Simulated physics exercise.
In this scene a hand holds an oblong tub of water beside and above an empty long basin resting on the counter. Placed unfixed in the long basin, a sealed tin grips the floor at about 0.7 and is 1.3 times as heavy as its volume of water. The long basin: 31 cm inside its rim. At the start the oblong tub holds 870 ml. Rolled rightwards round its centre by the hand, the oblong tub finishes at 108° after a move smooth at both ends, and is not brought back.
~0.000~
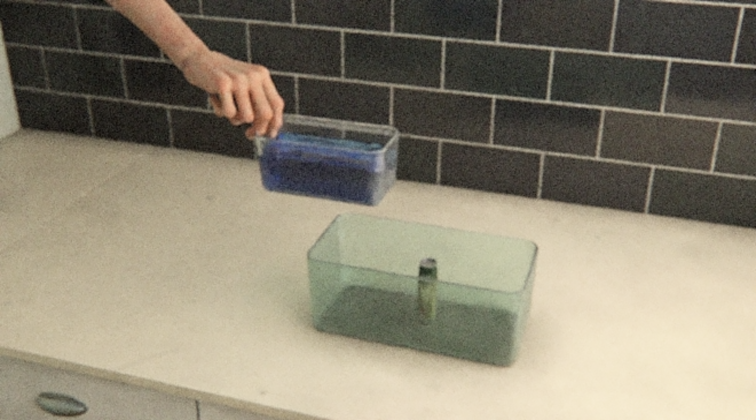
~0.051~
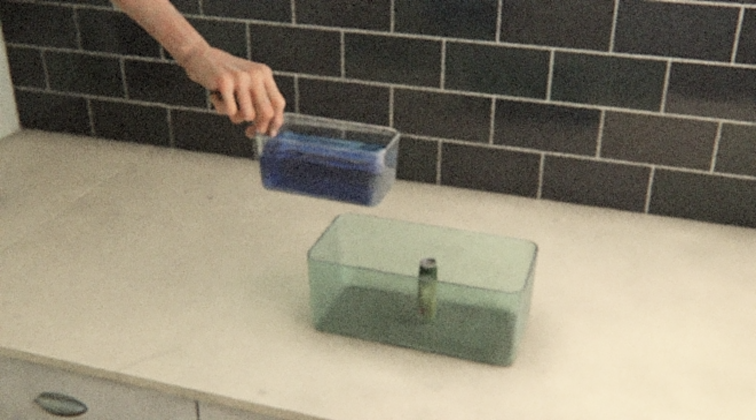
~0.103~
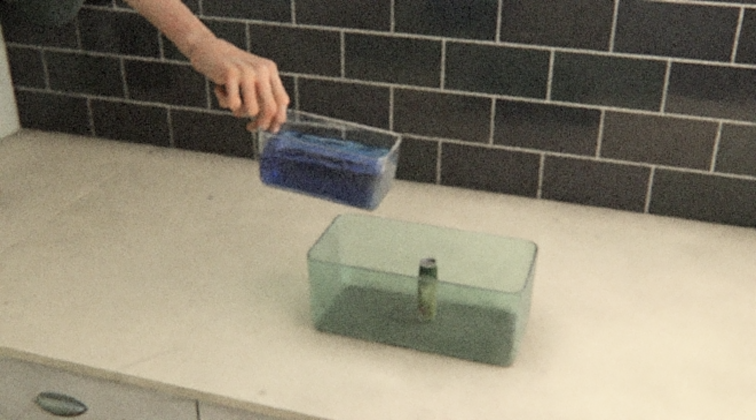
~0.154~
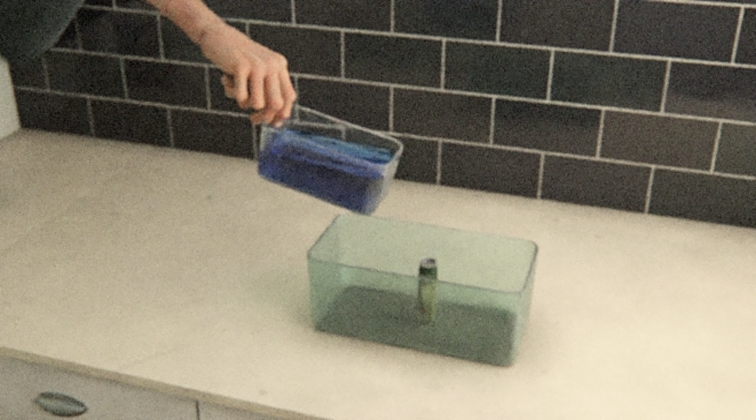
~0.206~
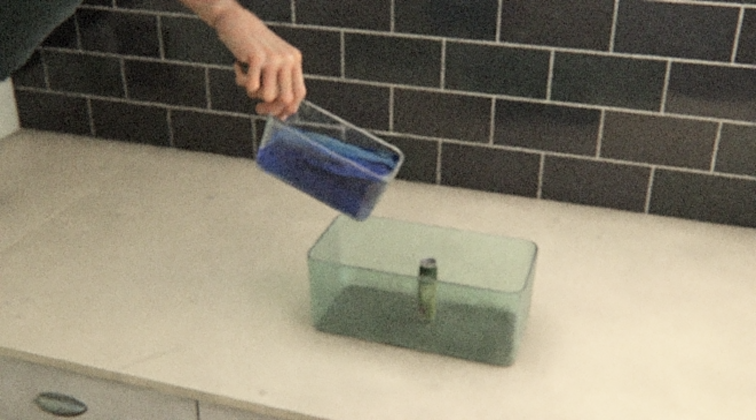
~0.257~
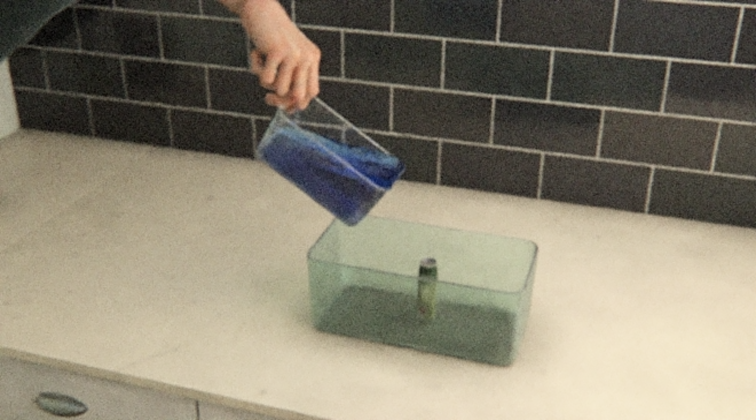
A hand tilts a clear oblong tub of blue water steadily rightwards above a long, greenish basin on the counter, the water shifting towards the tub's lower right edge, while a small tin stands still inside the basin.
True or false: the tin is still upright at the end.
False.
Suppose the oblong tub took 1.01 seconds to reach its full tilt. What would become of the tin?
Outcome - the tin remains standing.
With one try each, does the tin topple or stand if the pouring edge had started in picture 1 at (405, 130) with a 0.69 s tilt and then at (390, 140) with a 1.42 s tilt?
The tin stays vertical the first time and stays vertical the second time.
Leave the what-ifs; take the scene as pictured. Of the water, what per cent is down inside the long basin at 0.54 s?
Estimate - around 58 in a hundred parts.
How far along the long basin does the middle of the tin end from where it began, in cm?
Shift of tin centre: Approx. 7.0 cm.
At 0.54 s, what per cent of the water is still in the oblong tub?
About 16 percent.
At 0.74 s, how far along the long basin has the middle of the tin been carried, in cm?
2 cm, roughly.
By 0.54 s the tilt is 95° and 17 per cent is still to pour; the tin stands where it began.
By 0.74 s the tilt is 108° and 2 per cent is still to pour; the tin leans 11°.
By 0.96 s the tilt is 108° and 0 per cent is still to pour; the tin leans 54°.
By 1.19 s the tilt is 108° and 0 per cent is still to pour; the tin lies on its side.
At rest the tin lies on its side.
